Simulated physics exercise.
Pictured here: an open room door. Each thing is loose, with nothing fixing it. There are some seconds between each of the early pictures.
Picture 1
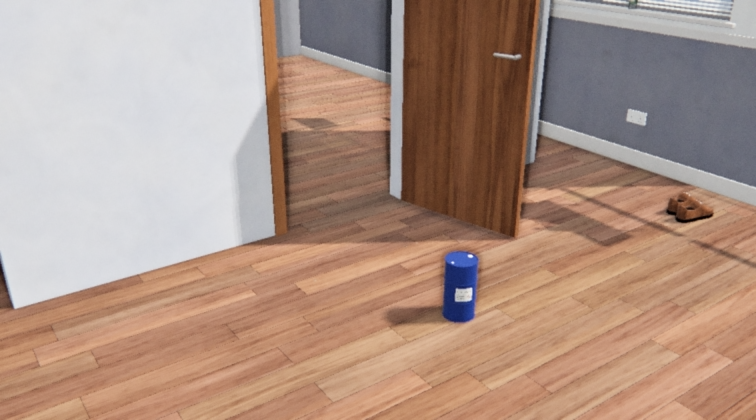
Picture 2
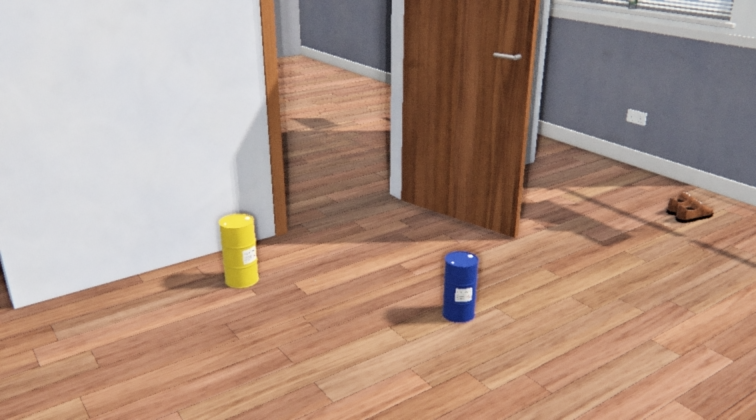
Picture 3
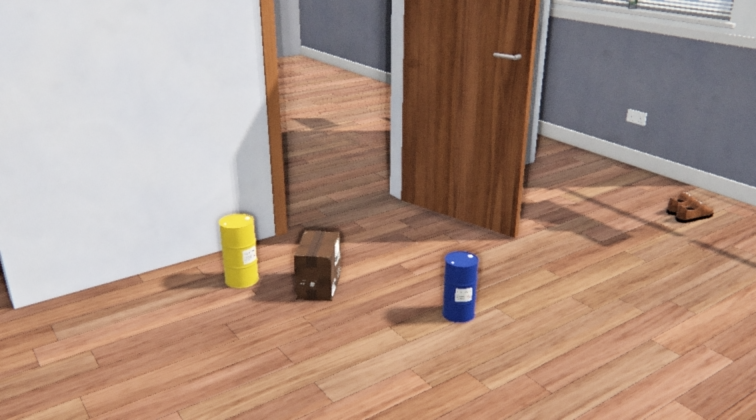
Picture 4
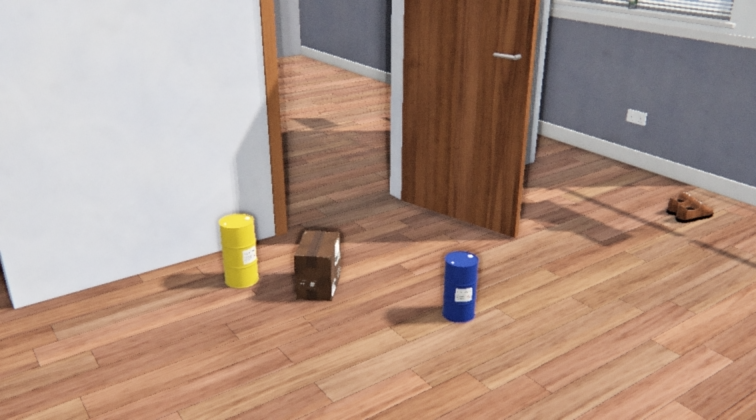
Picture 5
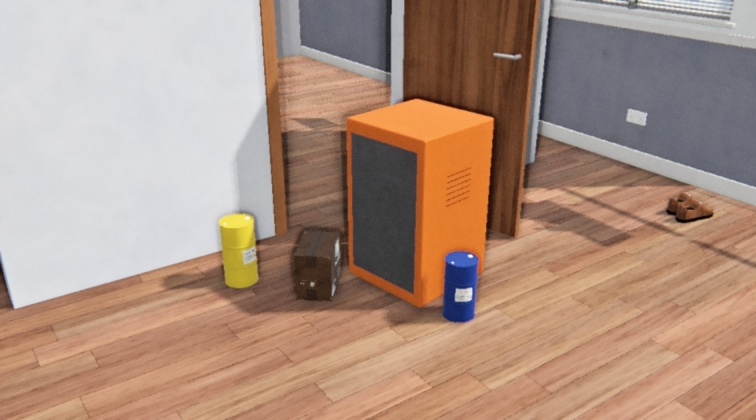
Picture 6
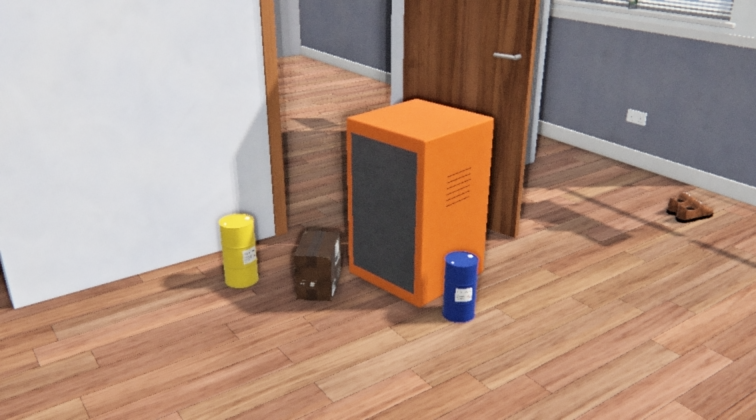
Nothing is seen travelling across the floor; instead a yellow canister, then a brown parcel, then a large orange appliance appear in turn, while the open door and the unmoving camera stay still. The place is a wood-floored room seen from slightly above, facing a doorway. The yellow canister stands left, the parcel beside it, the appliance before the brown door, and a blue canister in front, with brown shoes far right.
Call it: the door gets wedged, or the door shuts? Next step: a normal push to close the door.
It gets wedged.
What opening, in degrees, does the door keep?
Some 75° open.
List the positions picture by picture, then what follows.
The first picture shows door wide open and still.
The second picture shows door wide open and still; blue canister (460, 287); yellow canister (239, 251).
The third picture shows door wide open and still; brown parcel (318, 265); blue canister (460, 287).
The fourth picture shows door wide open and still; yellow canister (239, 251); brown parcel (318, 265).
The fifth picture shows door wide open and still; blue canister (460, 287); yellow canister (239, 251).
The sixth picture shows door wide open and still; orange appliance (418, 199); brown parcel (318, 265).
Then, 0.40 s after the last picture, door at 96°.
Then, 0.60 s after the last picture, door at 85°.
Then, 0.80 s after the last picture, door at 73°.
At rest, door at 73°; all 4 in place. Seen from the same camera at the end, orange appliance near (417, 199).
